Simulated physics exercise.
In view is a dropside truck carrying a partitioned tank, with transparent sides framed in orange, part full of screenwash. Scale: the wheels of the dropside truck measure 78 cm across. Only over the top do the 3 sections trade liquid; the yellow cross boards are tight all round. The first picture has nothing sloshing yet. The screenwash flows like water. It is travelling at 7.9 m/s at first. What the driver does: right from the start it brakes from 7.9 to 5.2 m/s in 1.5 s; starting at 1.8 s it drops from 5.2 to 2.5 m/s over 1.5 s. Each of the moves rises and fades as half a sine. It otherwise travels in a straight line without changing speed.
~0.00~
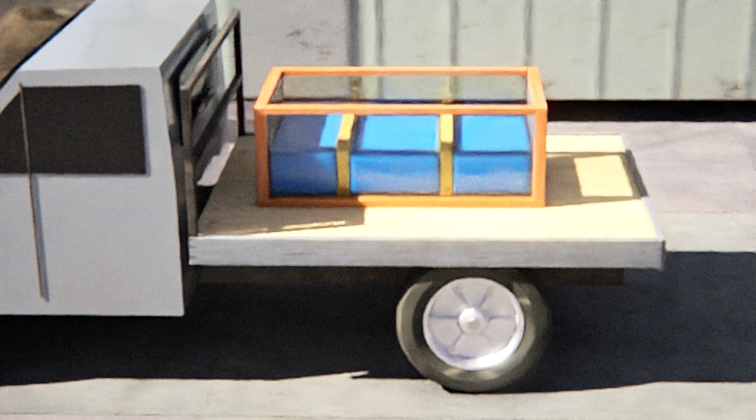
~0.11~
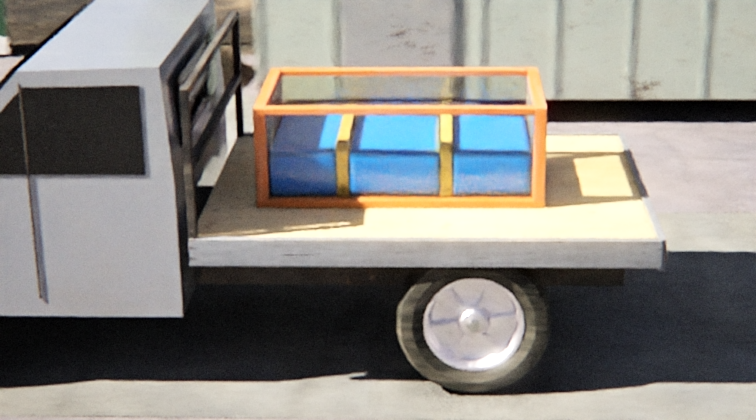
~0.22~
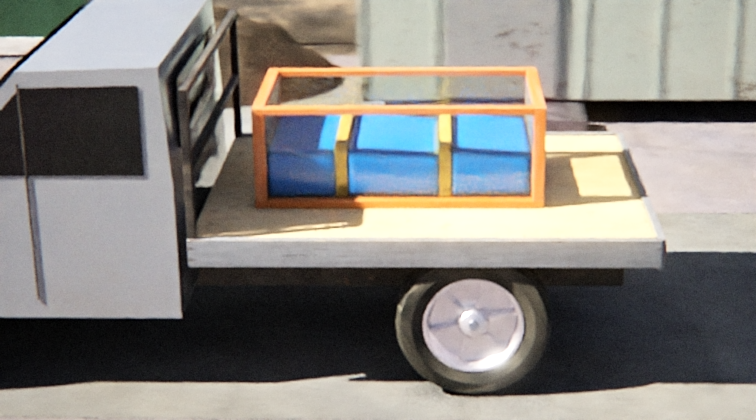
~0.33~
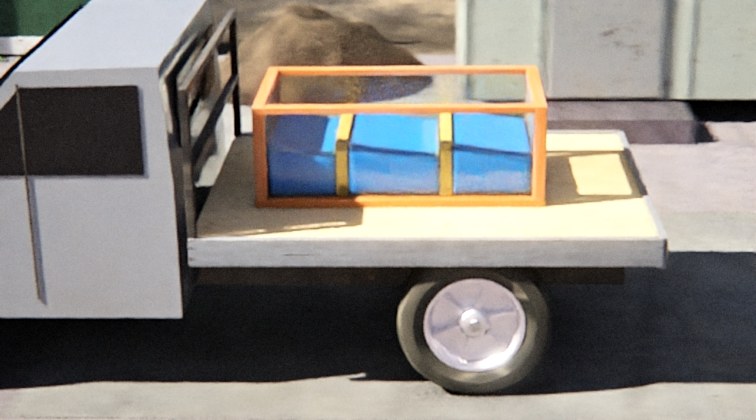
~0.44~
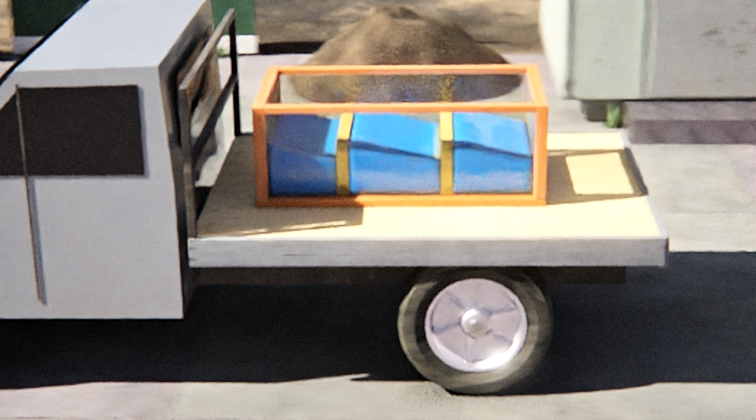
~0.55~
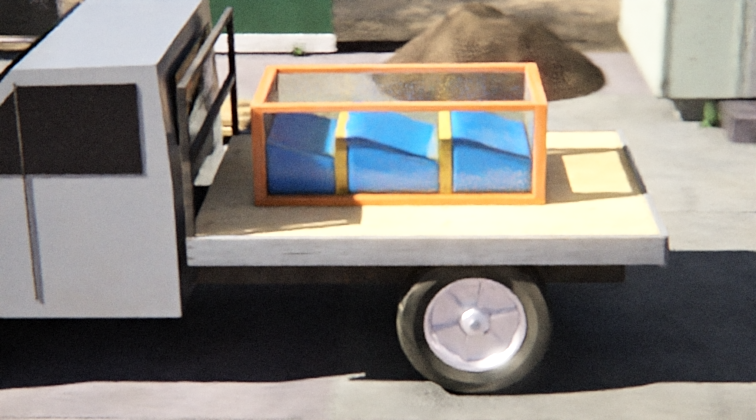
A flatbed truck carrying an orange-framed clear tank of blue liquid in three sections travels left past a pale wall and a dirt mound, as the liquid's surface, nearly level at first, becomes gently tilted and wavy.
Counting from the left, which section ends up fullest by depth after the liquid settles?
First.
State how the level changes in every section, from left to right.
From the left: 2 up, 1 down, 1 down.
After 1.45 s the sections hold 26, 24, 24 cm, left to right.
After 2.55 s the sections hold 26, 24, 24 cm, left to right.
After 3.85 s the sections hold 27, 24, 23 cm, left to right.
After 6.28 s the sections hold 27, 24, 23 cm, left to right.
